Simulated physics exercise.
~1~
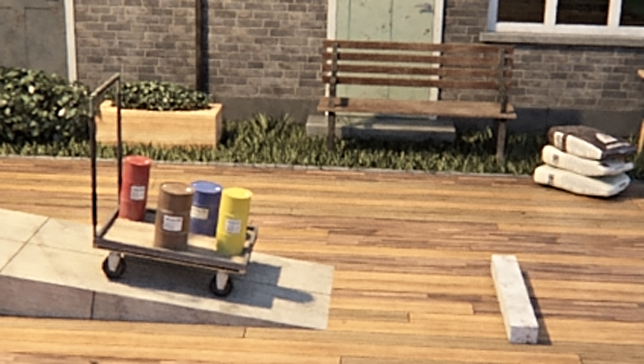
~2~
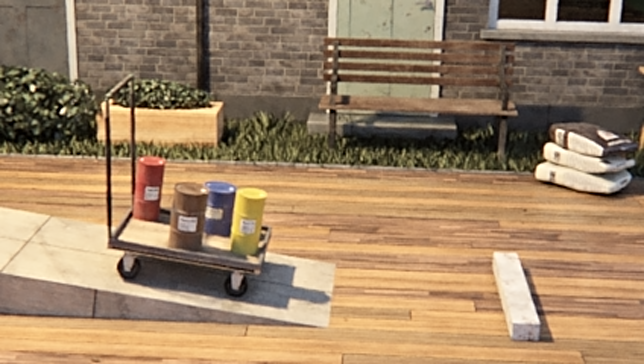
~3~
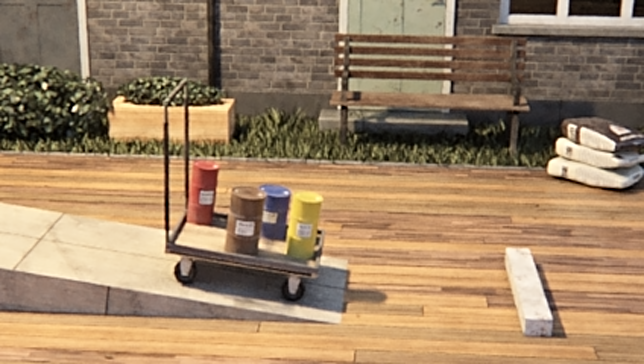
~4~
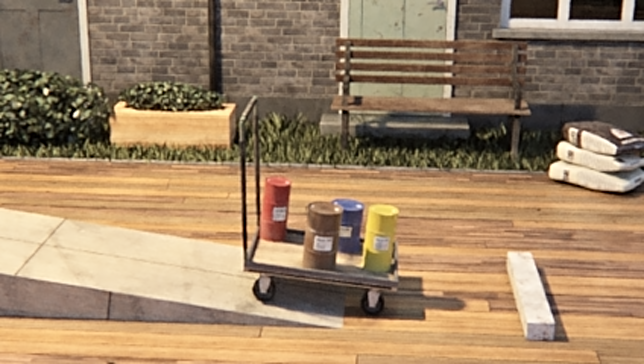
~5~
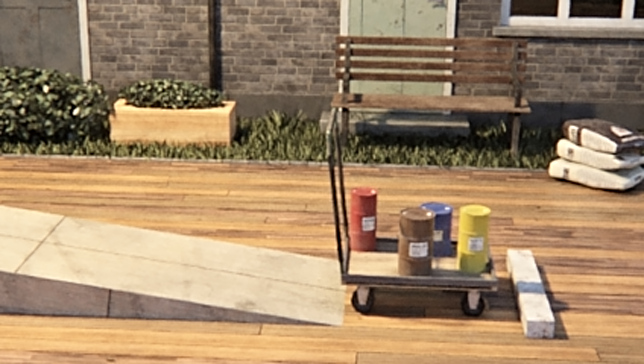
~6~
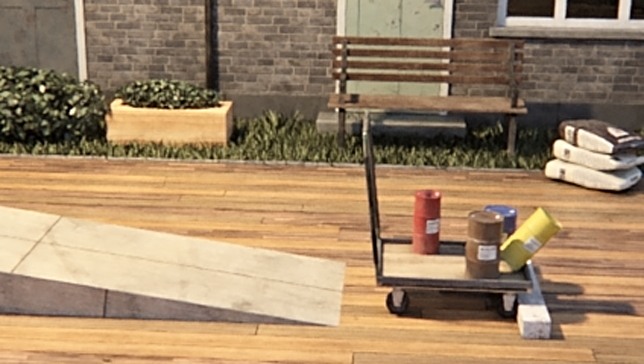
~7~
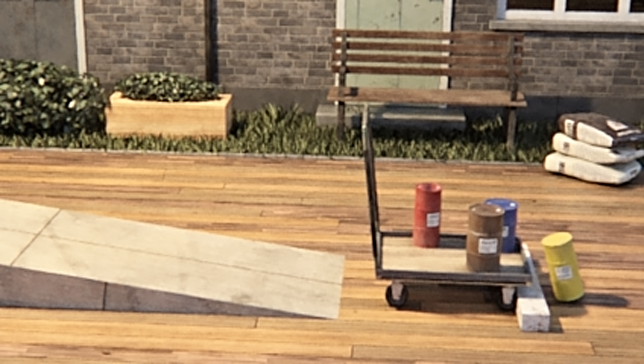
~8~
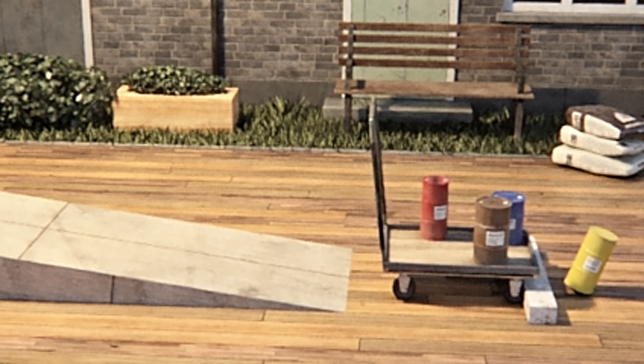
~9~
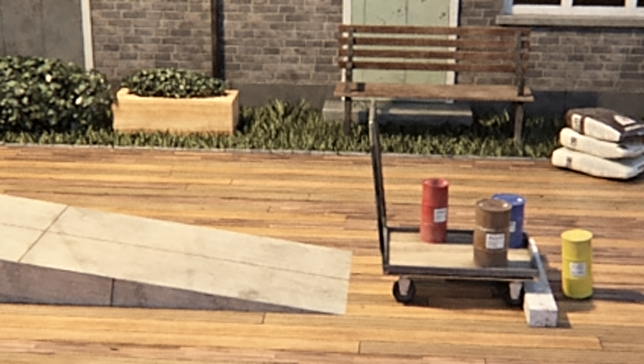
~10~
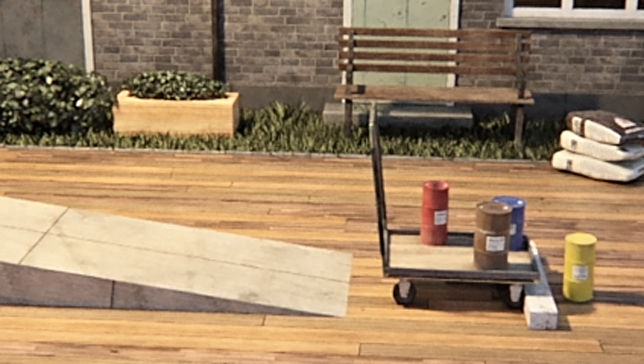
Trolley rolling right down a ramp and stopping at a kerb, yellow canister toppling off beyond it, three others staying upright aboard.
